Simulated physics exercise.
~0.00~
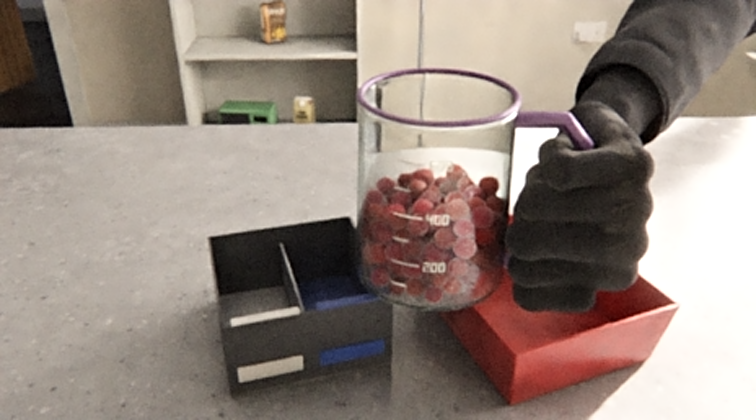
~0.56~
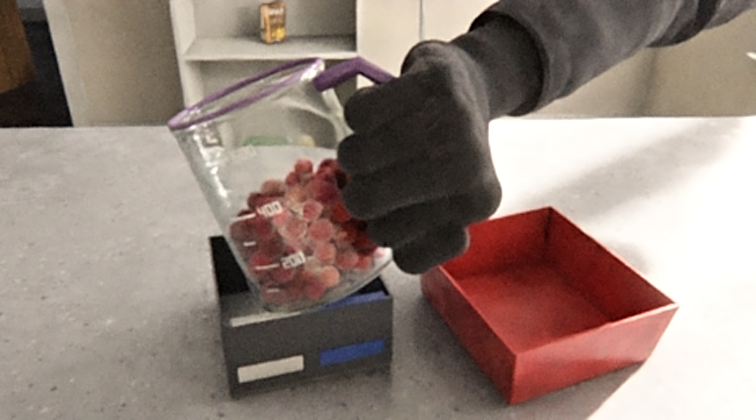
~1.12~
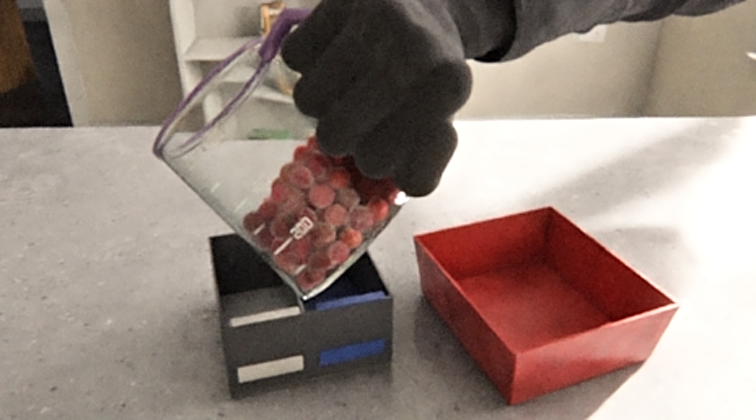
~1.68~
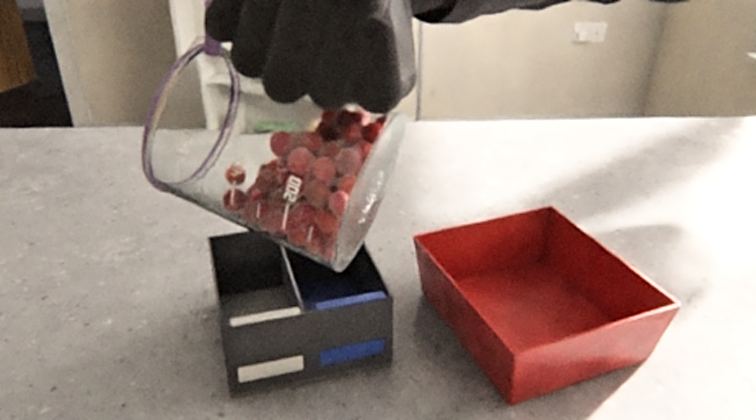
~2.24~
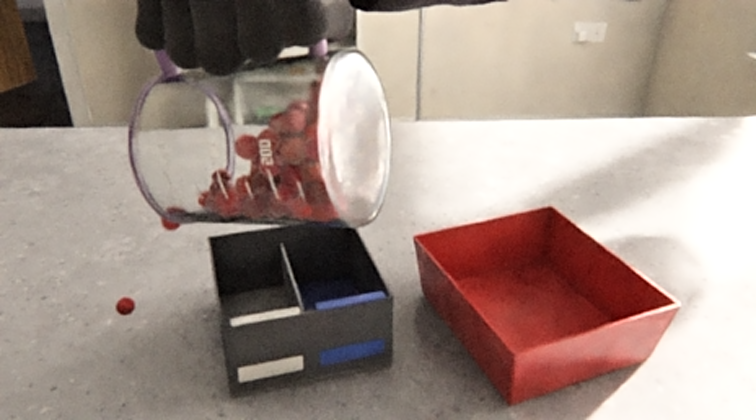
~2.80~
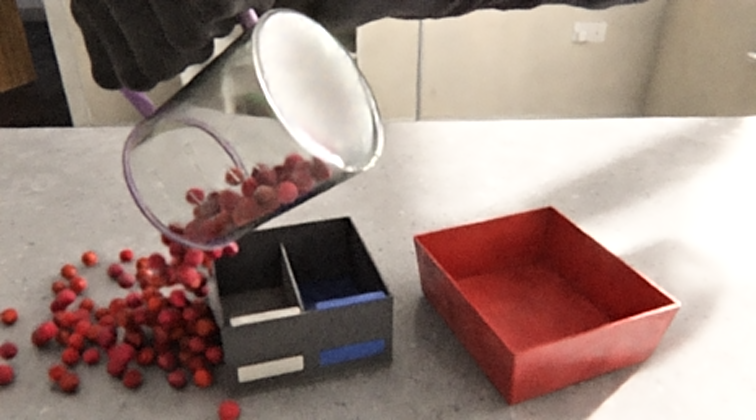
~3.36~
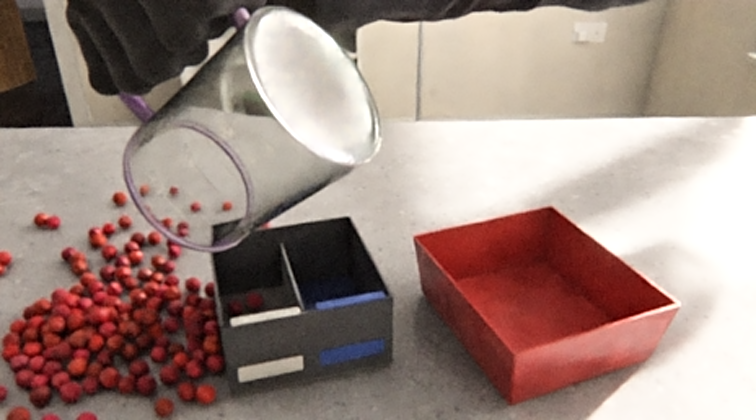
A jug of cranberries, held by a gloved hand, moved left over a small black tin with white and blue sections and tipped further and further until the berries poured out past its left side, ending scattered across the table beside it.
